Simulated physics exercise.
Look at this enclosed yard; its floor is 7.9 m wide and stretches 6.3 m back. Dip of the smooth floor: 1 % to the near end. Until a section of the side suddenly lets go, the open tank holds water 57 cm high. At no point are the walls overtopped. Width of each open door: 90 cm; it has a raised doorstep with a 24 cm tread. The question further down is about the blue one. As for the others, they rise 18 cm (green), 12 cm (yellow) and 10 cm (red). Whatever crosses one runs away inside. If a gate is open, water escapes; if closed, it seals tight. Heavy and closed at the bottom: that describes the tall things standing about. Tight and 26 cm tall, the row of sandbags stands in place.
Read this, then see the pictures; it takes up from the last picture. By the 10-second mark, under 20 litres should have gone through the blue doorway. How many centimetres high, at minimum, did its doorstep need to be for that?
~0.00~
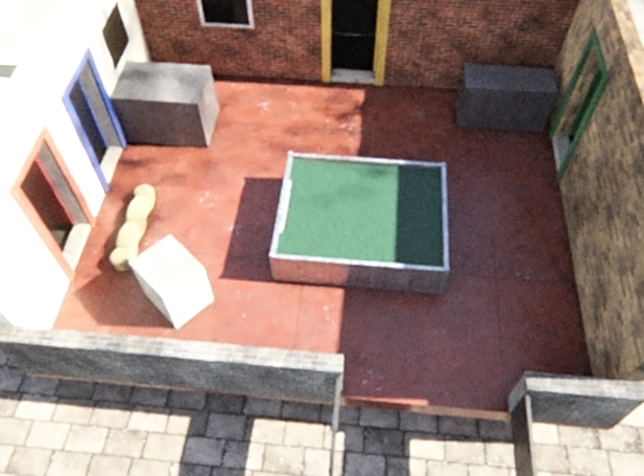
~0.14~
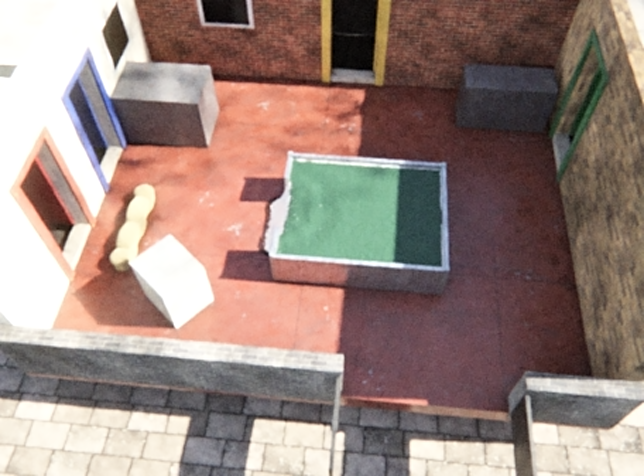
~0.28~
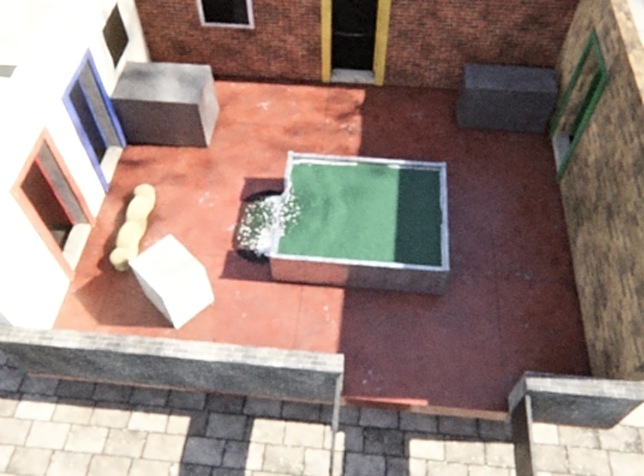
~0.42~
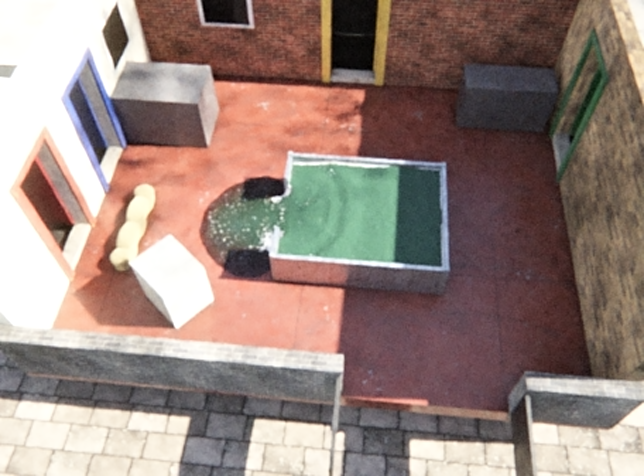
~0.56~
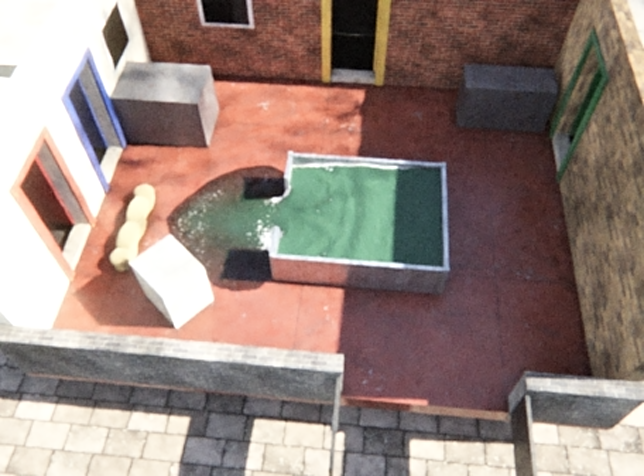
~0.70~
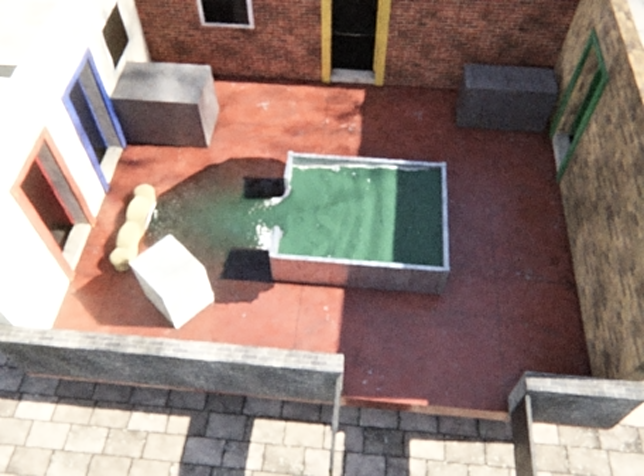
It needed to be about 22 cm high.
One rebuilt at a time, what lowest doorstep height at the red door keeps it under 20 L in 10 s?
The red door needs around 12.0 cm.
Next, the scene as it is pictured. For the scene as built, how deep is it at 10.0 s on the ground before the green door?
About 0.0 centimetres deep.
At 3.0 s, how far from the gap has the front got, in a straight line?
I make it some 4.8 m.
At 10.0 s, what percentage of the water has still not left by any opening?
Some 82 %.
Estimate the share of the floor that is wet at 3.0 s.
Around 30 per cent of the free floor.
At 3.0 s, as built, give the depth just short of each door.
Centimetres: Green = 0, blue = 19, yellow = 0, red = 5.
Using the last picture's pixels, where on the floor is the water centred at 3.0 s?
Roughly (276, 232).
After 1.4 s water covers 15 % of the floor, deepest (34 cm) near (275, 229); 7 cm at the blue door, 0 litres in over its 6 cm doorstep.
After 3.0 s water covers 30 % of the floor, deepest (28 cm) near (153, 237); 19 cm at the blue door, 89 litres in over its 6 cm doorstep.
After 10.0 s water covers 80 % of the floor, deepest (12 cm) near (114, 359); 11 cm at the blue door, 395 litres in over its 6 cm doorstep.
At the blue door as built, the water arrived by 1.3 s and peaked near 20 cm at 2.8 s.
With a doorstep of 19 cm, 40 litres would have come in within the 10 s; with 26 cm, 7 litres. So under 20 litres takes about 22 cm.
